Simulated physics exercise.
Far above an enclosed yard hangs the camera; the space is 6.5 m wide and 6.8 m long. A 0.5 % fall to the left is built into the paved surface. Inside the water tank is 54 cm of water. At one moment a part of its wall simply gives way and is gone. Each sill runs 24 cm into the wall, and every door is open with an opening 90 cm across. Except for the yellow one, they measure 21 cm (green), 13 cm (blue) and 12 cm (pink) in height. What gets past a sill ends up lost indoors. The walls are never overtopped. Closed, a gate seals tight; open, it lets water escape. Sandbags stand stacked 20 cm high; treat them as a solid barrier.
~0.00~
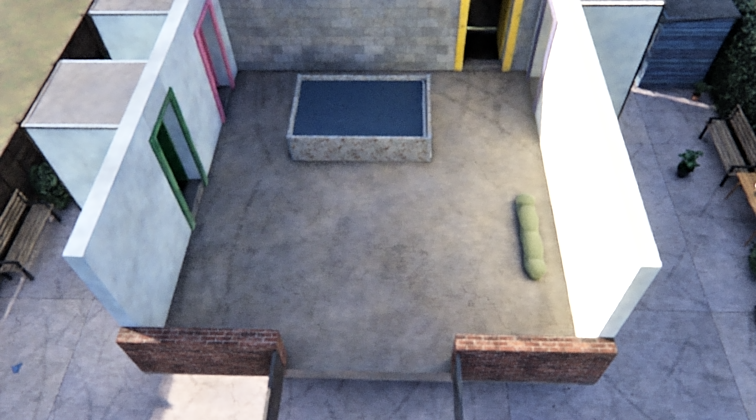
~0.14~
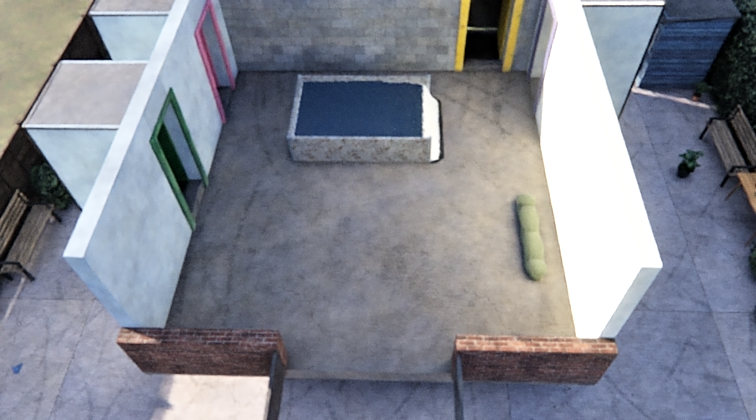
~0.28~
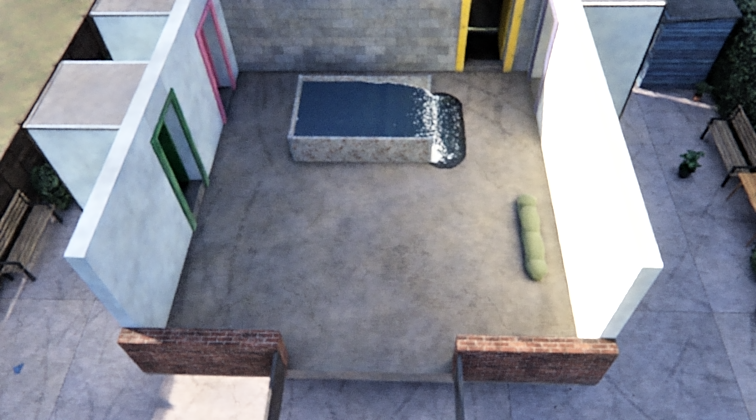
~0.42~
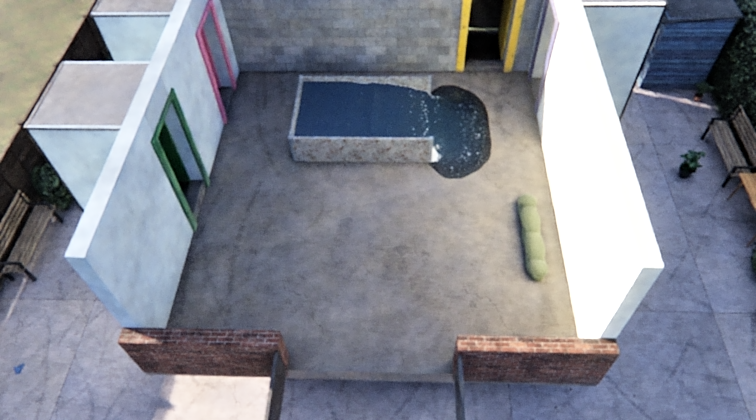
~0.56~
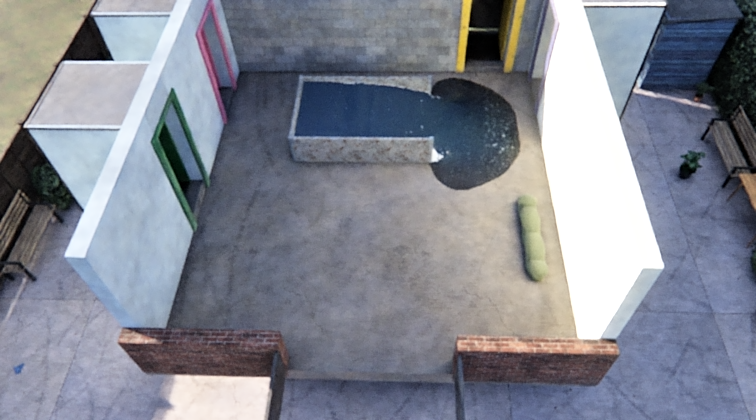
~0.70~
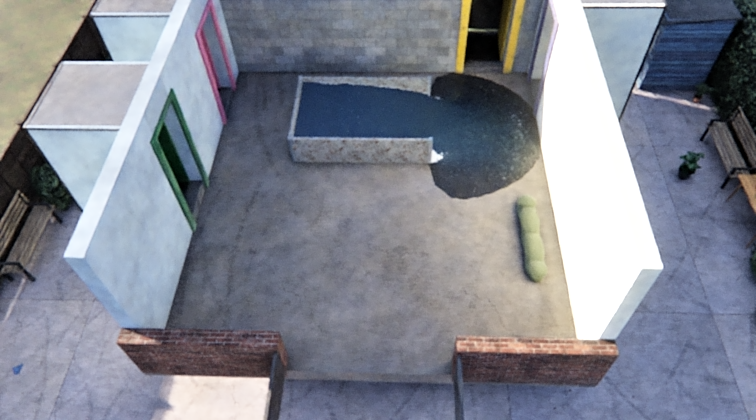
Water pouring from the right end of a raised stone tank and spreading in a dark, rounded pool across a walled yard.
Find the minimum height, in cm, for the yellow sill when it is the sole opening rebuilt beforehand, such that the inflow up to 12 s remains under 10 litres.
The minimum height is about 18 cm.
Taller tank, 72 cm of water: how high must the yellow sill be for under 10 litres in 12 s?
A step of about 24 cm does it.
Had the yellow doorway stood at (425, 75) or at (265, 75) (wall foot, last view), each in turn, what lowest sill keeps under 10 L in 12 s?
About 6.5 cm for the first and 11.0 cm for the second.
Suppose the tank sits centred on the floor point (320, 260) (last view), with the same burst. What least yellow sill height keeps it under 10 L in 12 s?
Then about 16 centimetres at the least.
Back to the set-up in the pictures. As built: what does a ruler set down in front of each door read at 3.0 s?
Lab note, cm: Green 0; blue 25; yellow 18; pink 0.
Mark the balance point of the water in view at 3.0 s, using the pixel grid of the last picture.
Roughly (455, 141).
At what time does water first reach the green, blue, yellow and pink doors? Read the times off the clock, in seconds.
Times: Green 8.0 s, blue 0.8 s, yellow 0.9 s, pink 5.5 s.
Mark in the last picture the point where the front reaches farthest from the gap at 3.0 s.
Lab note: Front tip approx. at (582, 362).
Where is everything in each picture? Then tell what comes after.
In the first frame, still water, 54 cm deep, in the water tank at (362, 108); the yellow door at (487, 32) is dry.
In the second frame, the front is at (438, 157), 0.2 m from the gap at (427, 123); 0.3 m2 of floor is wet, 54 cm left at the back.
In the third frame, the gap is at (428, 124), the front 0.7 m out at (462, 147); the back of the water tank holds 54 cm.
In the fourth frame, the gap is at (428, 125), the front 1.2 m out at (487, 147); the back of the water tank holds 54 cm.
In the fifth frame, the gap is at (428, 125), the front 1.7 m out at (515, 147); the back of the water tank holds 54 cm.
In the sixth frame, water pours out at (428, 126) and has run 2.2 m, to (538, 142); about 5 cm deep outside, 54 cm at the back; the yellow door at (488, 34), 2.2 m from the gap, is still 0.3 m from the nearest water.
After 1.4 s water covers 20 % of the floor, deepest (32 cm) near (530, 133); 7 cm at the yellow door, 0 litres in over its 10 cm sill.
After 3.0 s water covers 30 % of the floor, deepest (30 cm) near (528, 75); 18 cm at the yellow door, 27 litres in over its 10 cm sill.
After 12.0 s water covers 95 % of the floor, deepest (9 cm) near (159, 352); 4 cm at the yellow door, 92 litres in over its 10 cm sill.
At the yellow door as built, the water arrived by 0.9 s and peaked near 20 cm at 2.6 s.
With a sill of 16 cm, 20 litres would have come in within the 12 s; with 22 cm, 2 litres. So under 10 litres takes about 18 cm.
